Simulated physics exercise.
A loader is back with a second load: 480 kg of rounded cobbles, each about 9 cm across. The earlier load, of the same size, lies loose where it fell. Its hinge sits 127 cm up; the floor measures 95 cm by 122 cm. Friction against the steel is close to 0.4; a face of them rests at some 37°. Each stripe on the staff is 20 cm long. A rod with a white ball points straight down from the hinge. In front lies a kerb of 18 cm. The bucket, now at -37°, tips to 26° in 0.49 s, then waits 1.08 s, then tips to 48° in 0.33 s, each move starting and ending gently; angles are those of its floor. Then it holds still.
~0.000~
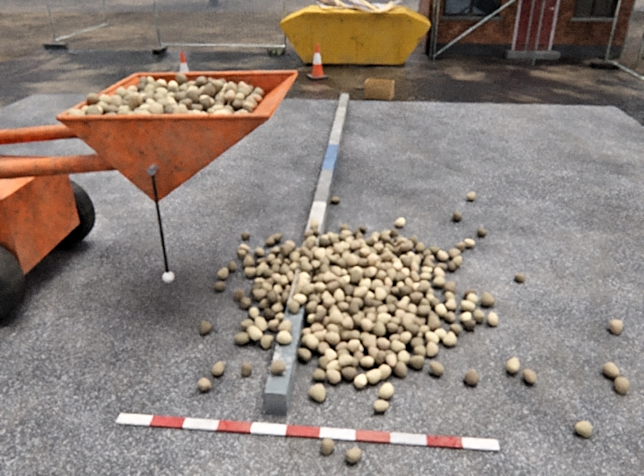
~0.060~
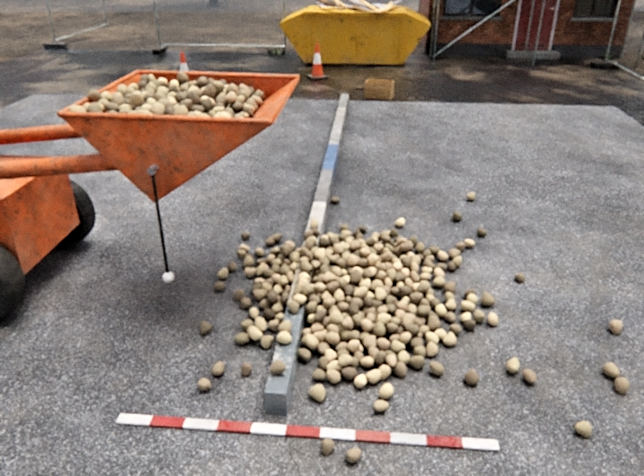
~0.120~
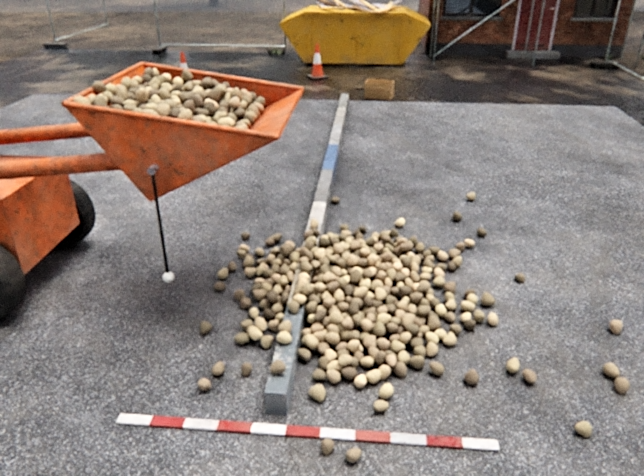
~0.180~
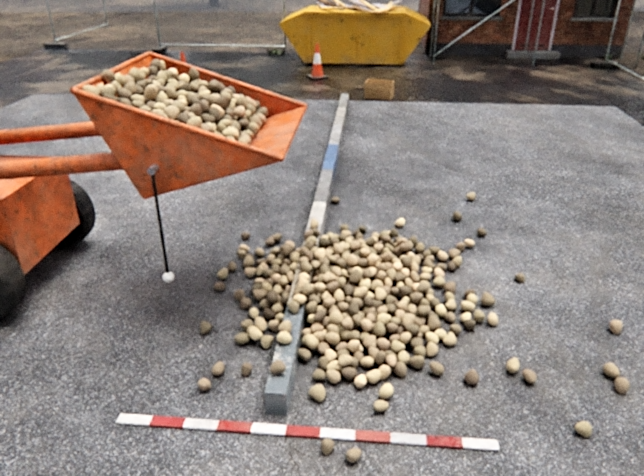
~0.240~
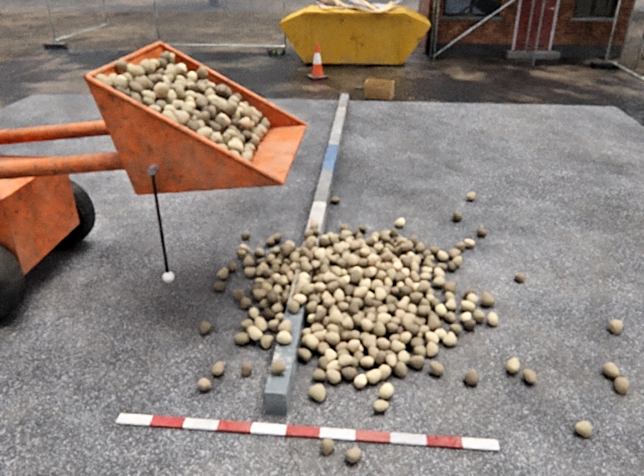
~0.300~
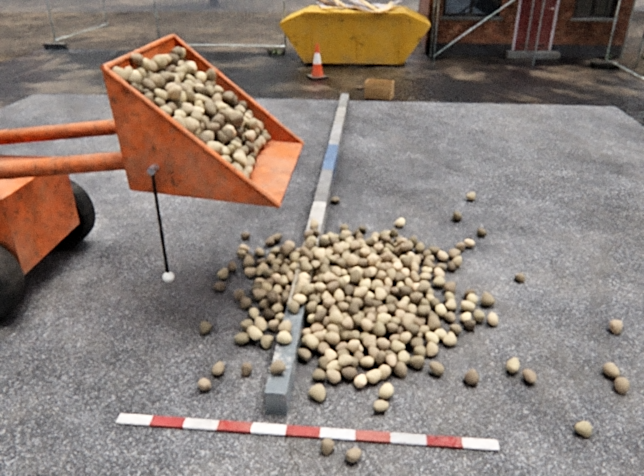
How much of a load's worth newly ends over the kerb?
Some 79 per cent is added.
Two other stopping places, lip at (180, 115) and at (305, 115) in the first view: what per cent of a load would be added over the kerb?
First some 5, then 95 per cent.
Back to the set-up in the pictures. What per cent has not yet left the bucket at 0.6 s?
It holds some 100 per cent.
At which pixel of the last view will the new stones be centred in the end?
Near (342, 274).
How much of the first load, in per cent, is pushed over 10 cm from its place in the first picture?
Roughly 15 per cent of them.
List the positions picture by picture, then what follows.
Lip at (269, 117), floor tilted -37°, highest stones at (204, 89). The earlier load is highest near (324, 277), 24 cm above ground level, 18 % on this side of the kerb, 82 % over the kerb, in the first picture.
Lip at (272, 122), floor tilted -34°, highest stones at (184, 88); the stones move at 0.3 m/s on average, in the second picture.
Lip at (278, 138), floor tilted -27°, highest stones at (147, 81); the stones move at 0.6 m/s on average, in the third picture.
Lip at (283, 159), floor tilted -18°, highest stones at (150, 74); the stones move at 0.8 m/s on average, in the fourth picture.
Lip at (284, 183), floor tilted -6°, highest stones at (160, 67); the stones move at 0.9 m/s on average, in the fifth picture.
Lip at (279, 206), floor tilted 5°, highest stones at (168, 63); the stones move at 0.9 m/s on average, in the sixth picture.
After 0.4 s the floor is at 20°; in per cent of one load, 100 in the bucket, 18 on this side of the kerb, 82 over the kerb; the foremost stones are at (544, 307).
After 0.6 s the floor is at 26°; in per cent of one load, 99 in the bucket, 19 on this side of the kerb, 82 over the kerb; the foremost stones are at (544, 307).
After 2.3 s the floor is at 48°; in per cent of one load, 0 in the bucket, 38 on this side of the kerb, 162 over the kerb; the foremost stones are at (566, 323).
After 5.0 s the floor is at 48°; in per cent of one load, 0 in the bucket, 39 on this side of the kerb, 161 over the kerb; the foremost stones are at (566, 323). Net gain over the kerb, 79.
